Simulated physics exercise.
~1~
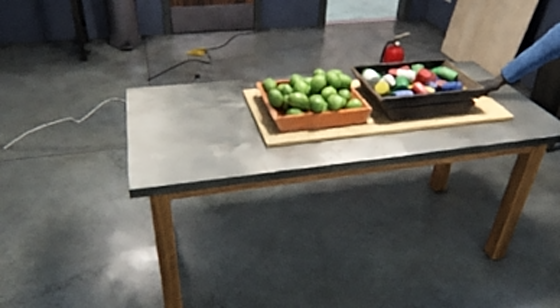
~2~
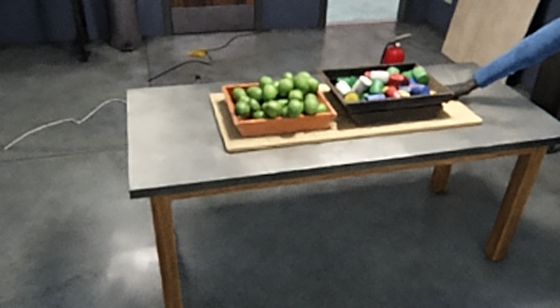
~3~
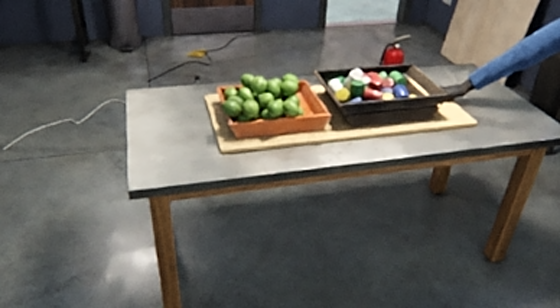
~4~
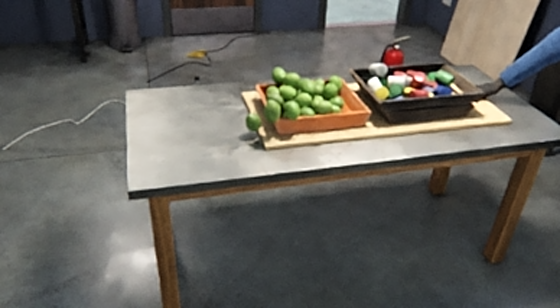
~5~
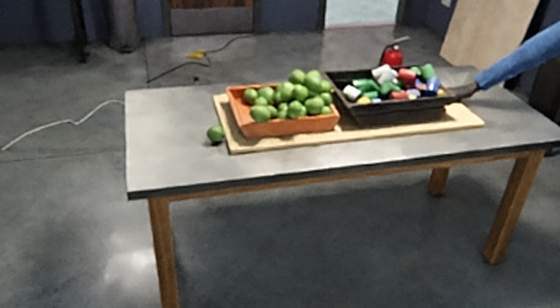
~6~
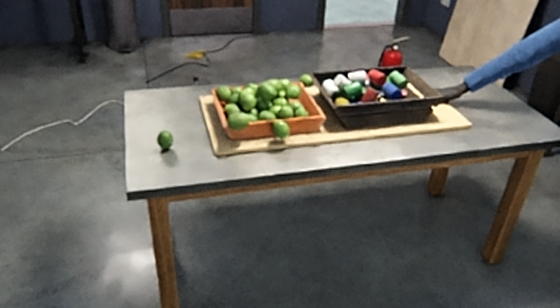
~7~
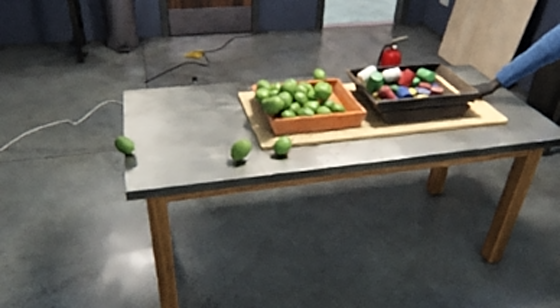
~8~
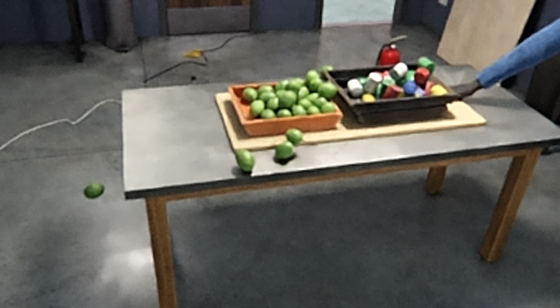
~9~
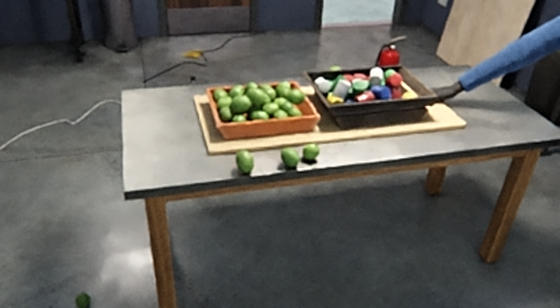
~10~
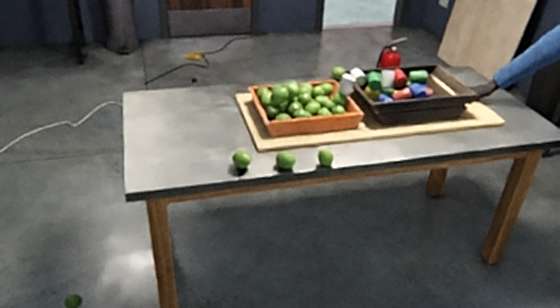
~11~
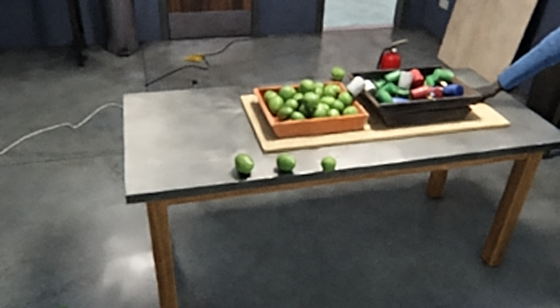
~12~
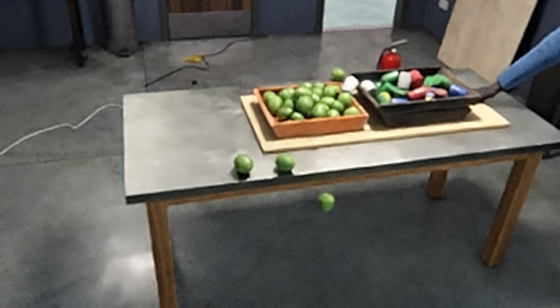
Limes spill from an orange crate as a gloved hand slides the board back and forth.
